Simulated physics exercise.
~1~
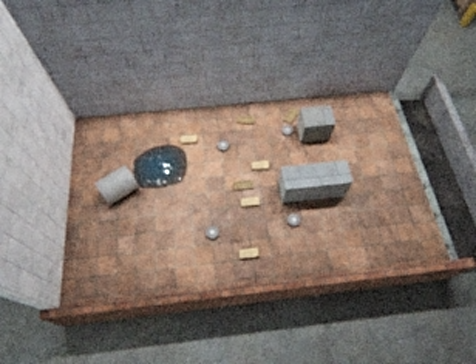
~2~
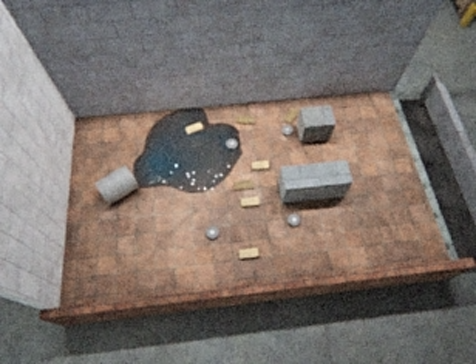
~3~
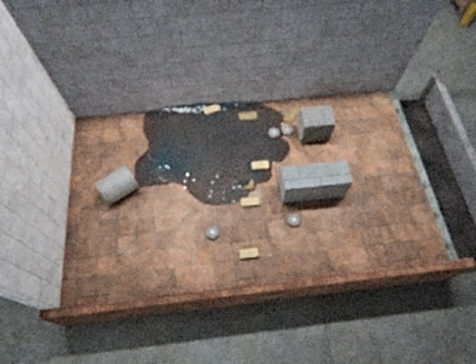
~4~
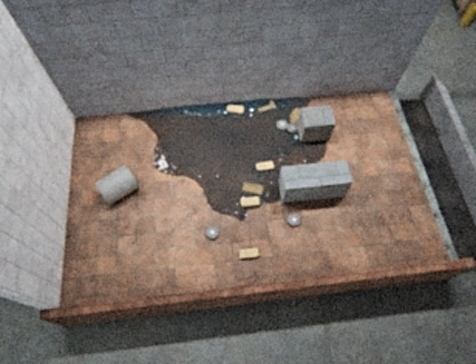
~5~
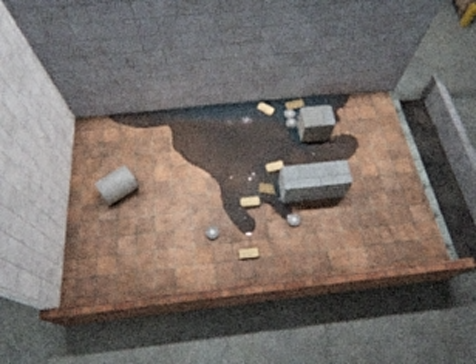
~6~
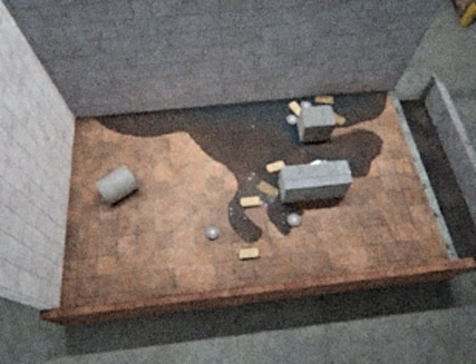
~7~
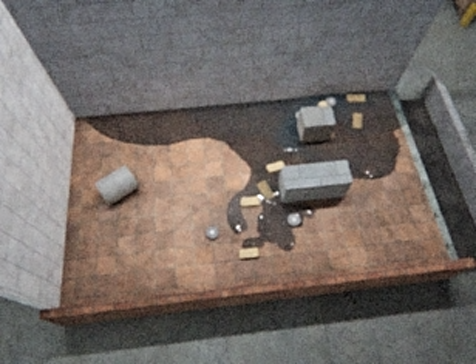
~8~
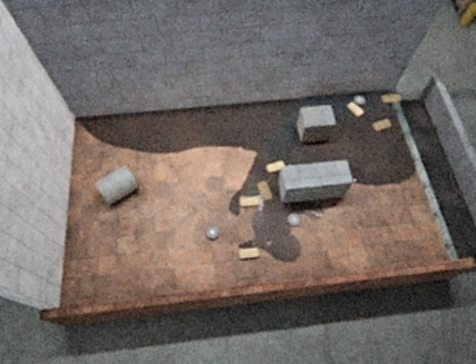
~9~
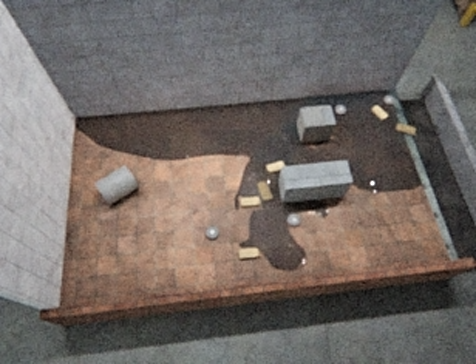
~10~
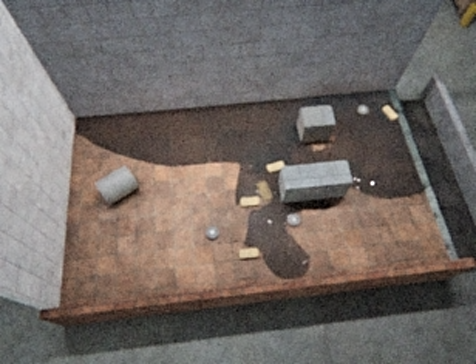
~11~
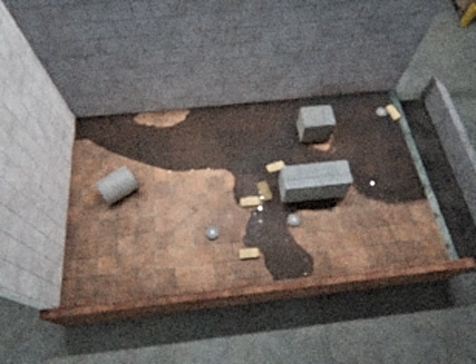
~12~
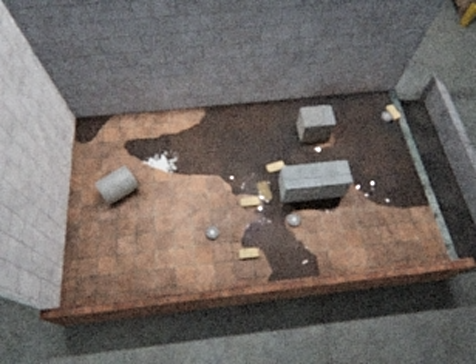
At first, a small dark puddle lies beside a grey drum tipped on its side on a brown tiled floor, with grey blocks, small yellow pieces and round grey items scattered to the right. The puddle quickly widens to the back wall and around the first items. It then sweeps right past the blocks, carrying several small pieces toward the right side, while a tongue creeps toward the front. Some of the carried pieces disappear at the right edge. Finally, dry patches open near the back left, and a yellow piece and a round one rest in the far right corner.
